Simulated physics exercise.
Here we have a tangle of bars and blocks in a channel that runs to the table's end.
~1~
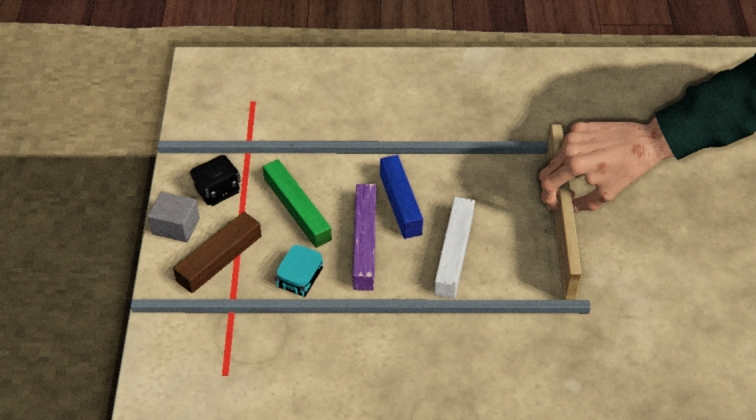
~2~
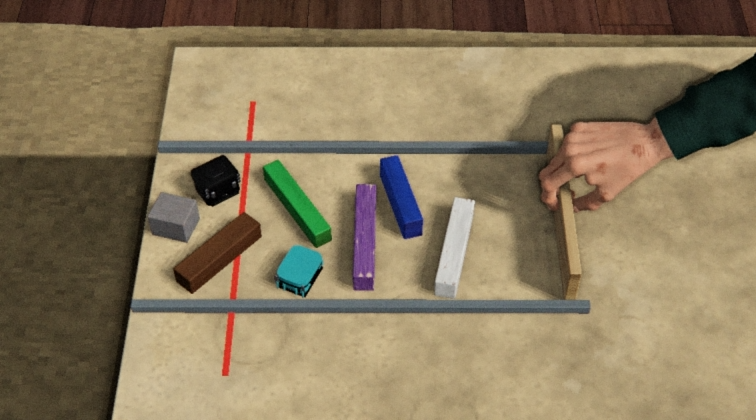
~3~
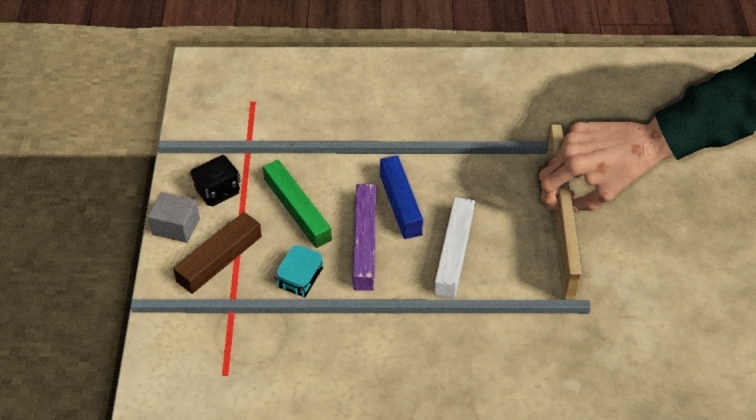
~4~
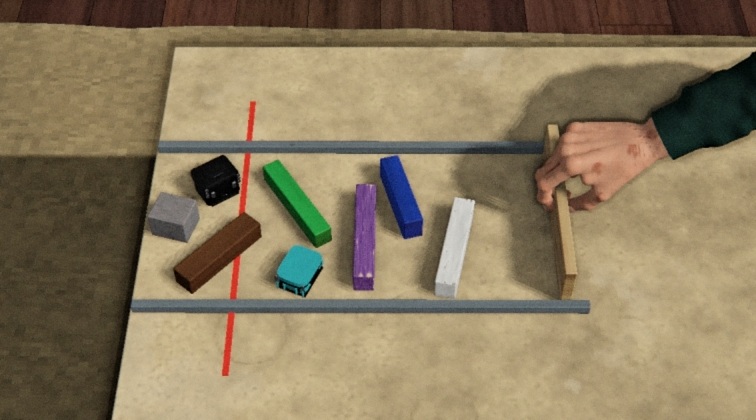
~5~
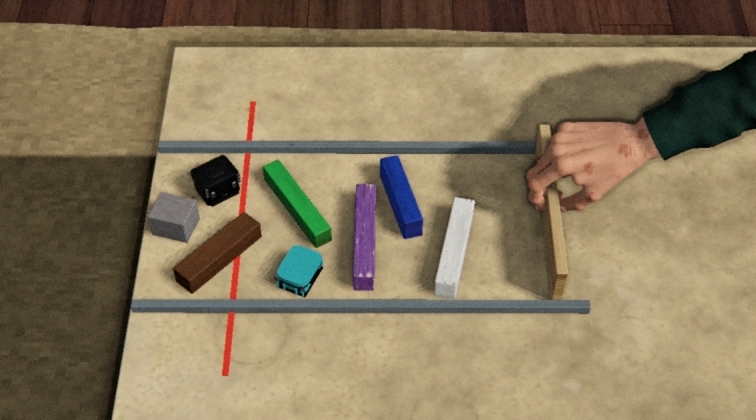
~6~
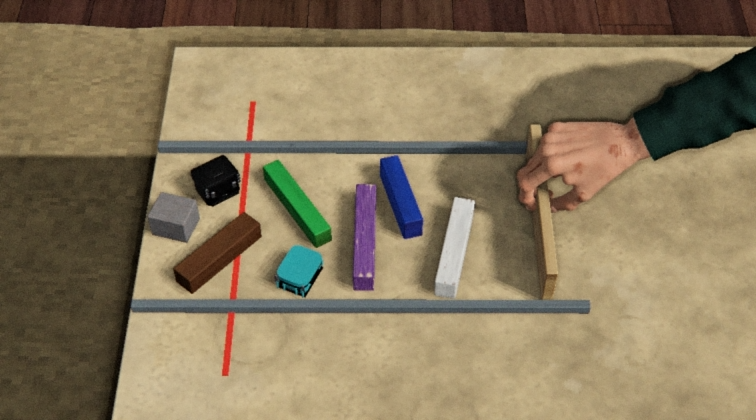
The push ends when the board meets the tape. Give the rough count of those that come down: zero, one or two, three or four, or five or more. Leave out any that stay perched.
The number that fall off is three or four.
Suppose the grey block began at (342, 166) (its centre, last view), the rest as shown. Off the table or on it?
It holds on.
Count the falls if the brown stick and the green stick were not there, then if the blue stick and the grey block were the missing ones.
The counts: 0 and 0.
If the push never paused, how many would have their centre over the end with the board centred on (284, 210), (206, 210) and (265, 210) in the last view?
The counts: 0, 5 and 1.
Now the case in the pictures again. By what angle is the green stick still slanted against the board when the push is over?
Roughly 0° out of line.
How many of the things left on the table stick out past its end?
That would be 0.
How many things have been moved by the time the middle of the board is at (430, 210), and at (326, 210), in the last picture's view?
First 2, then 6.
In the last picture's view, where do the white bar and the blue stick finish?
Near (227, 247) and (212, 195).
A little later, none off yet; grey block at rest near (174, 218); black case at rest near (216, 181); brown stick at rest near (219, 252).
When it is over, the number that fall off is three or four; down, brown stick, black case and grey block.
